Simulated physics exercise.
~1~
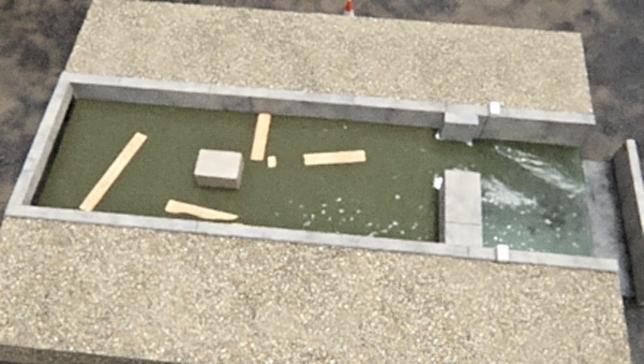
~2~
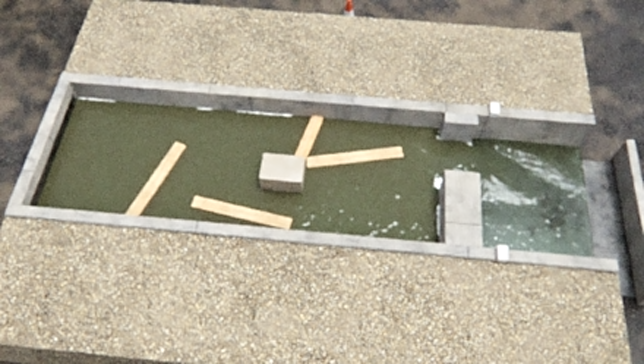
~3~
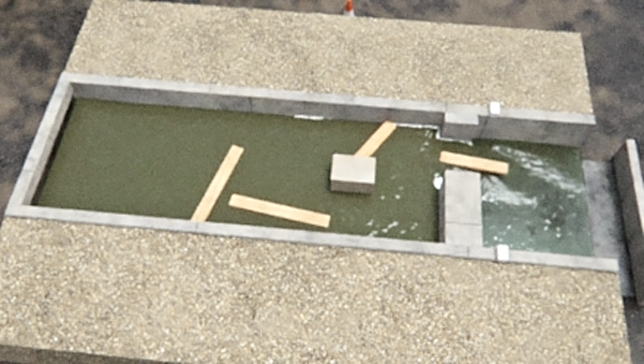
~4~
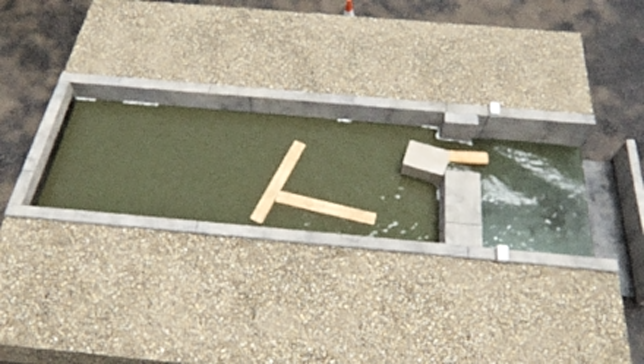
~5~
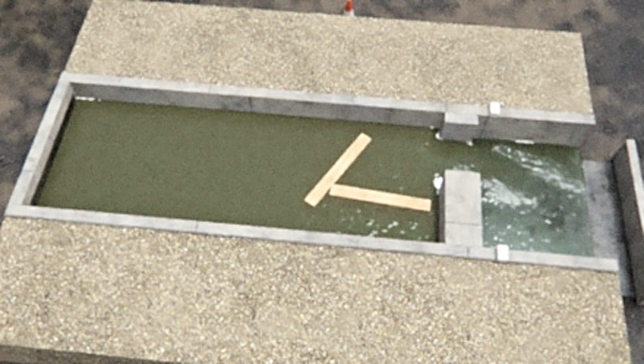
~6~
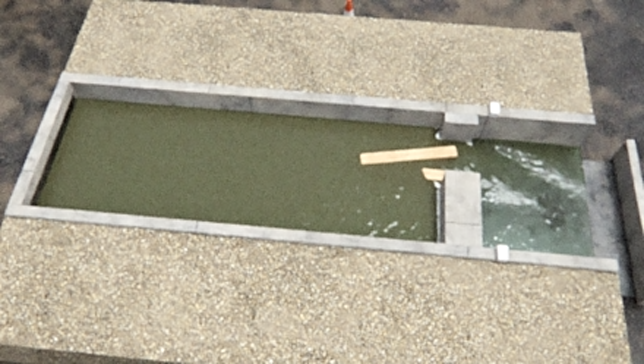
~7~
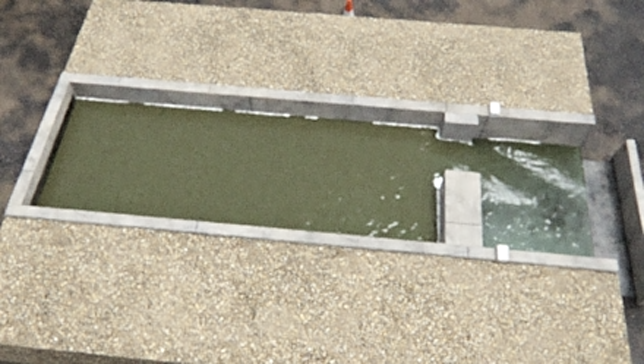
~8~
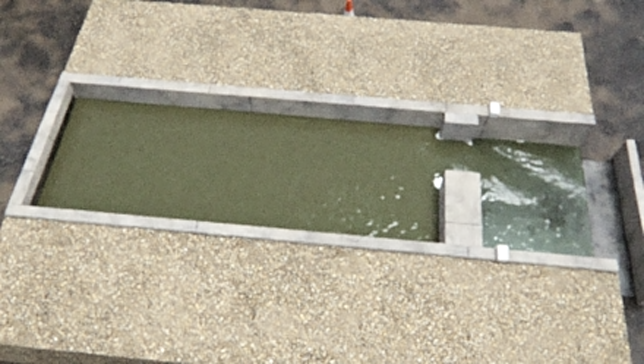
In a walled water channel, four boards and a block drift right through a gap until none remain.
